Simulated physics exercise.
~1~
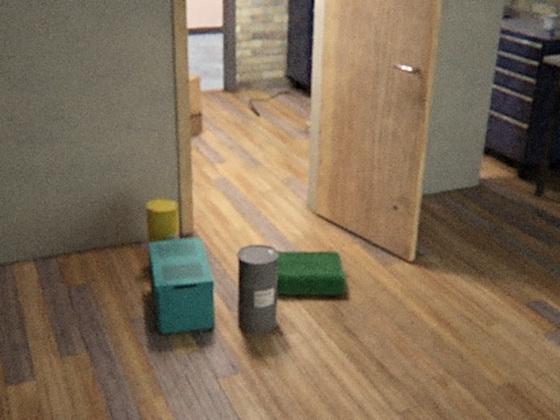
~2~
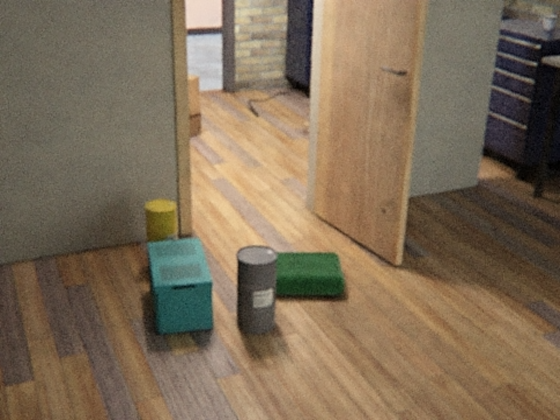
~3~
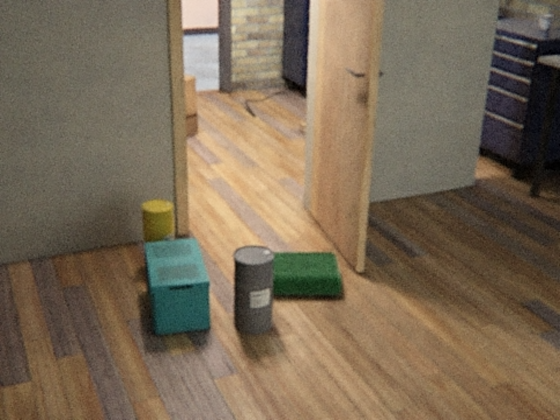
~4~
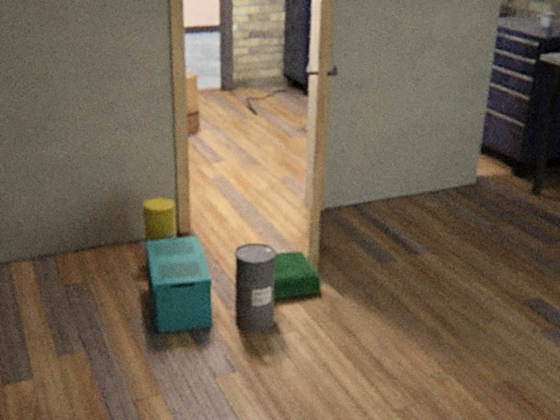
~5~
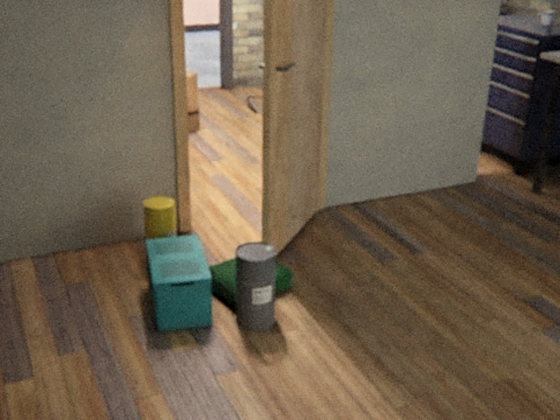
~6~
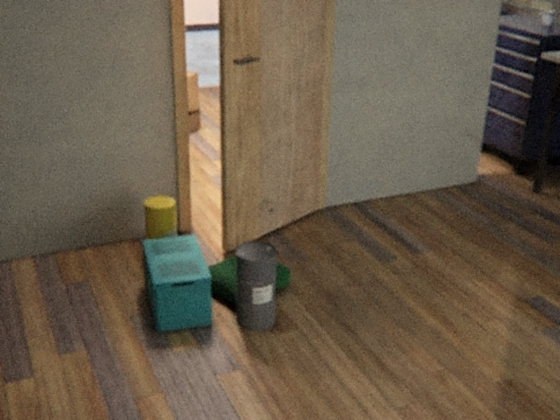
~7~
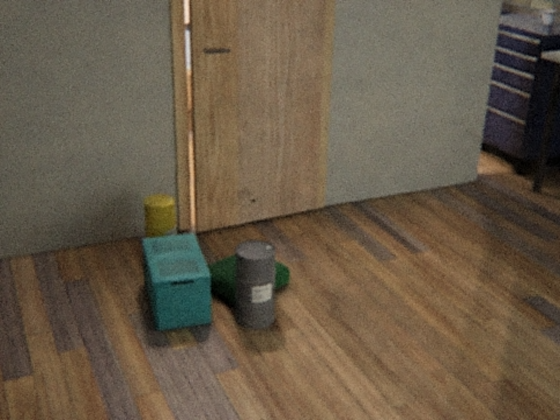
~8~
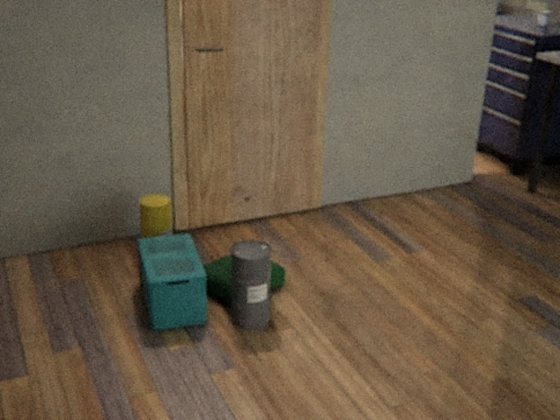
A wooden door stands open in a grey-walled room with a plank floor, seen from slightly above by a gently swaying camera. A turquoise tote and a grey canister sit in front of the doorway, with a yellow canister behind the tote, a green cushion right of the grey canister, and dark drawers at far right. The door swings left towards its frame, reaches the cushion and pushes it left until it rests behind the grey canister. The door continues past it, narrowing the gap, and ends fully shut, with the tote and both canisters still in place.
